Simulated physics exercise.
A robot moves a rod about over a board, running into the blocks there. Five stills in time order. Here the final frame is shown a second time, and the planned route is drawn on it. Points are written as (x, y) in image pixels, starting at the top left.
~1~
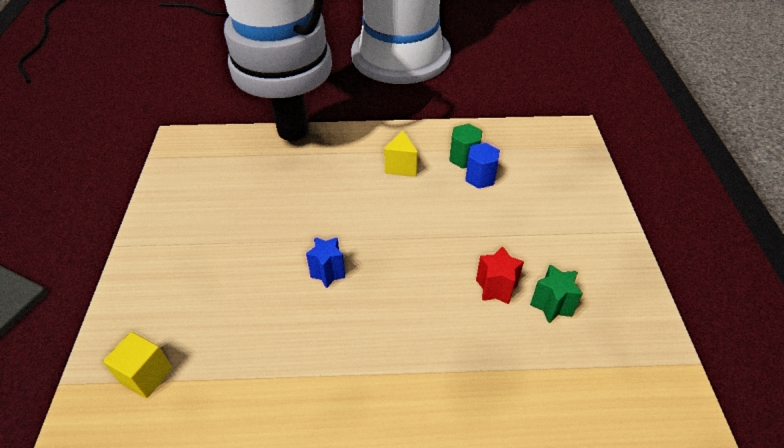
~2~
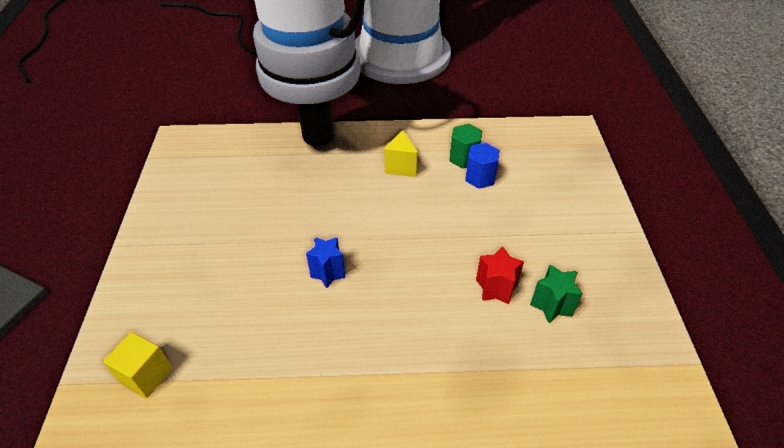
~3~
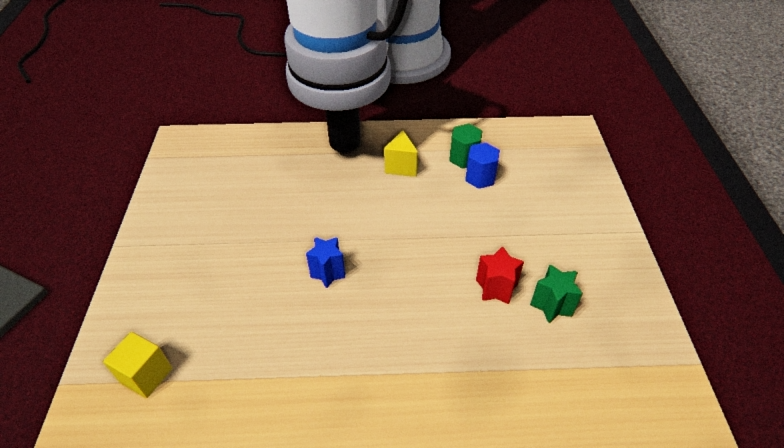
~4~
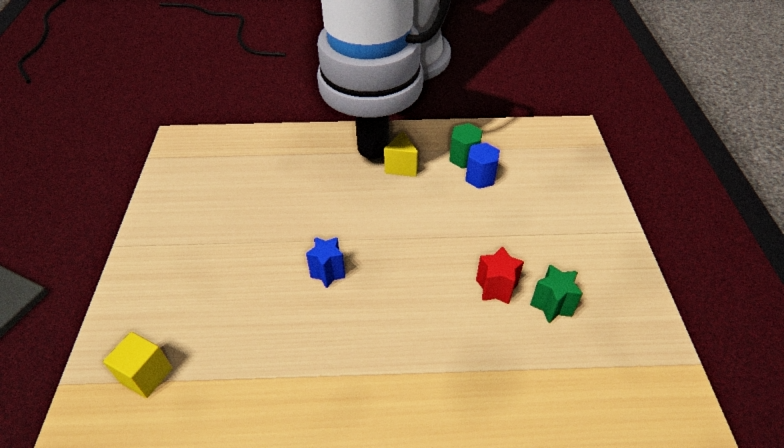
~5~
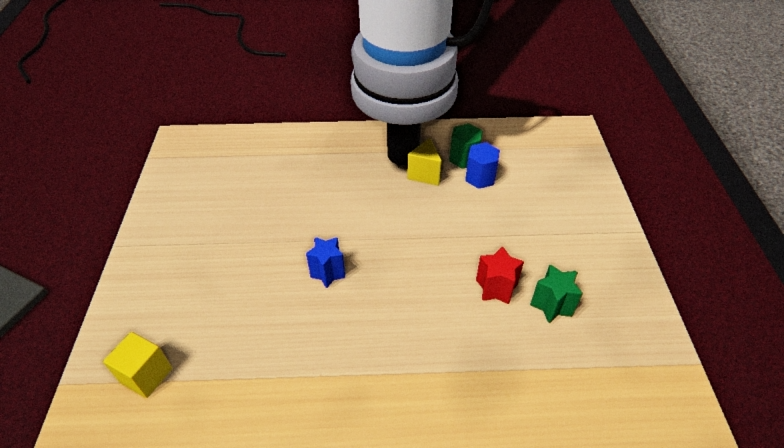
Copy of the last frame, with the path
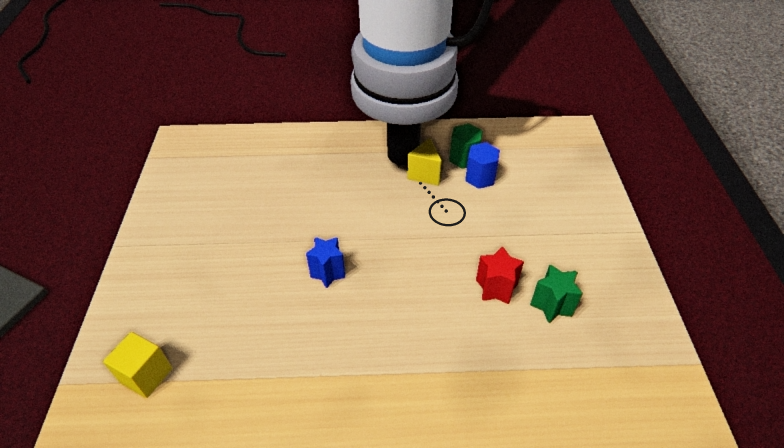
In this clip, a robot arm moves a dark rod rightward along the far edge of a wooden board scattered with coloured blocks, then pushes the yellow triangular block a short way right, toward the green and blue hexagonal blocks.
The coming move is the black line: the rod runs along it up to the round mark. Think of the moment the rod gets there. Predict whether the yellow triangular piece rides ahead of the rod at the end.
My guess is it ends up beside or behind the rod.
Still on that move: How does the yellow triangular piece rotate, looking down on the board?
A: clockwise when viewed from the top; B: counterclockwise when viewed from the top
My pick is B.
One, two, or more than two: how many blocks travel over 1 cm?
My guess is one.
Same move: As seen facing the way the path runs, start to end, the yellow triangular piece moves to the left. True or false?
Verdict: True.
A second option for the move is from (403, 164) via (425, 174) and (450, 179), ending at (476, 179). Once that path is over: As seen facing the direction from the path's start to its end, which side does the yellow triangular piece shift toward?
Rightward.
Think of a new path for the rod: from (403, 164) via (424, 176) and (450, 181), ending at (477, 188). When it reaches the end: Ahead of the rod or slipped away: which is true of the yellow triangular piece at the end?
Pushed along.
Path on the board, from (403, 164) to (447, 212).
The first path, step by step. Halfway along, rod at (426, 180); yellow triangular piece at (455, 167), turned 35° anticlockwise.
At the end, rod at (448, 204); yellow triangular piece at (472, 174), turned 70° anticlockwise; blue hexagonal block in place.
